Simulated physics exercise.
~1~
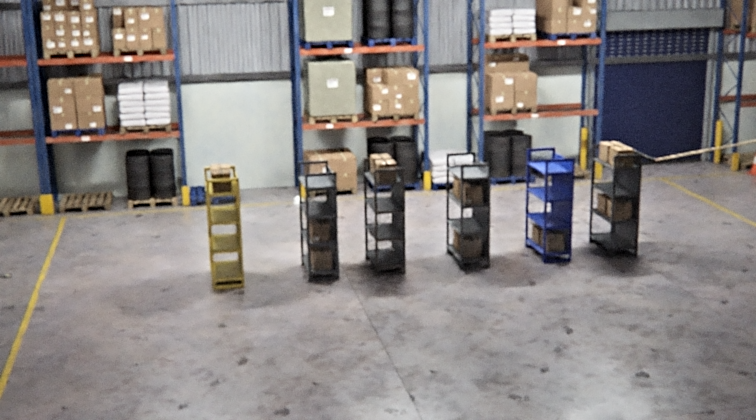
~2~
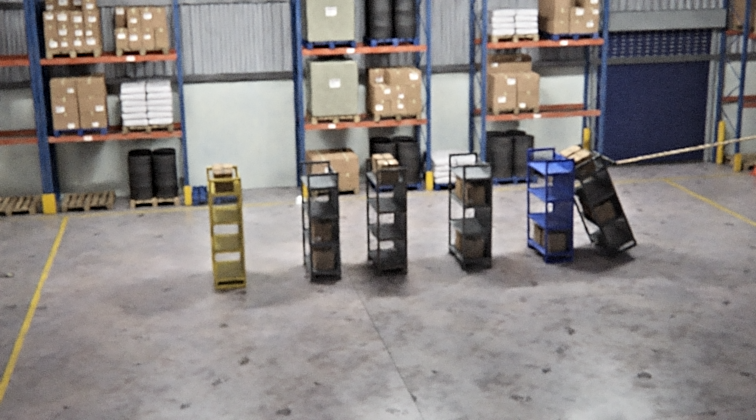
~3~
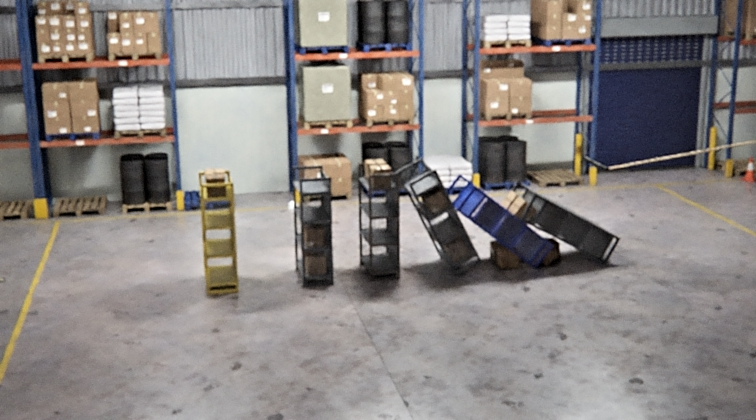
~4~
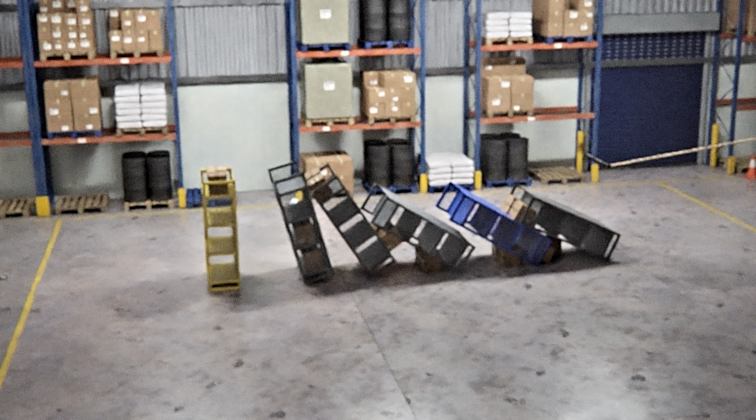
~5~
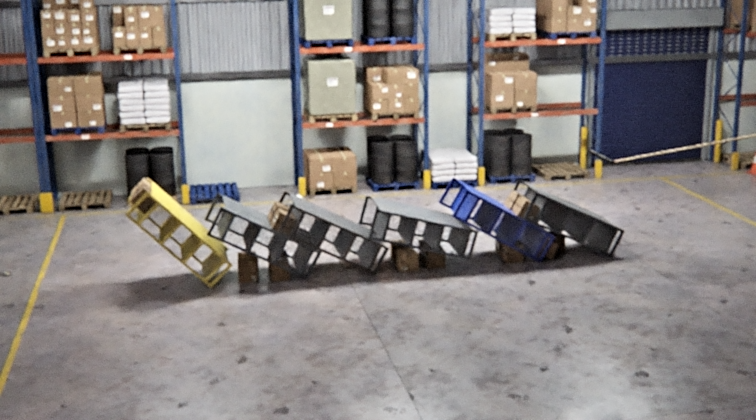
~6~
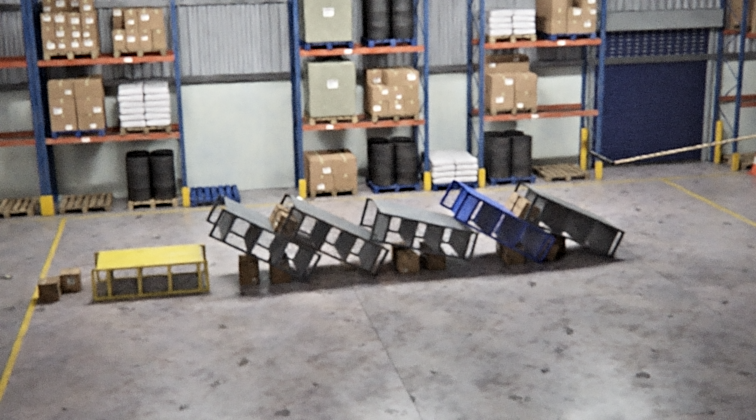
Six shelving units topple one after another from right to left, the yellow one landing flat.
